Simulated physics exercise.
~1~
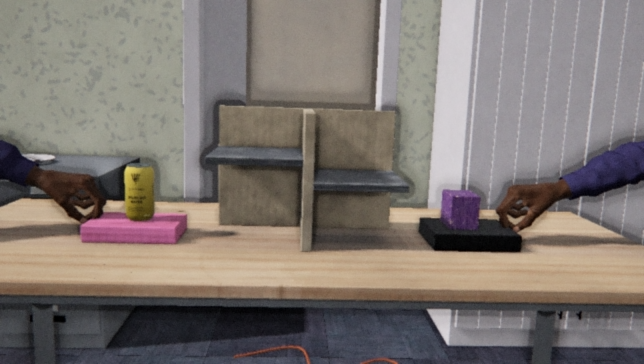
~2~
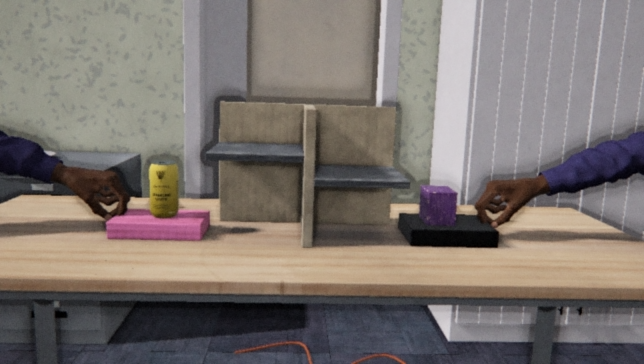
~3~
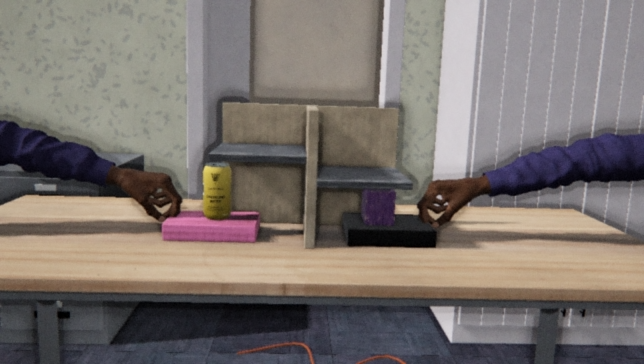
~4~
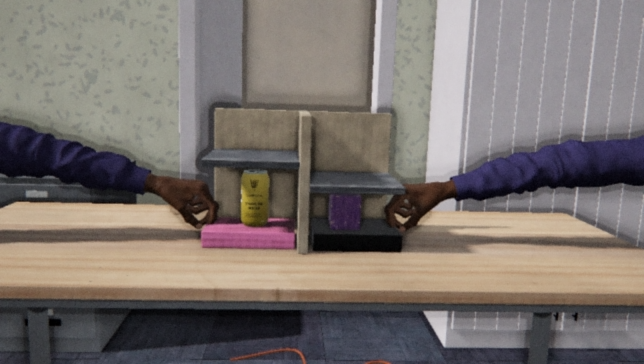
Two hands in dark purple sleeves reach in from opposite sides of a light wooden table, seen from the front by a slightly swaying camera. The left hand holds a pink board carrying an upright yellow can, and the right hand holds a black tray carrying a purple block. Between them stands a grey-brown shelf unit with a central divider and a low opening on each side. The hands push the bases steadily inward, the can and block riding along. Finally both items sit beneath the shelves, close to the divider, the can still upright and neither disturbed.
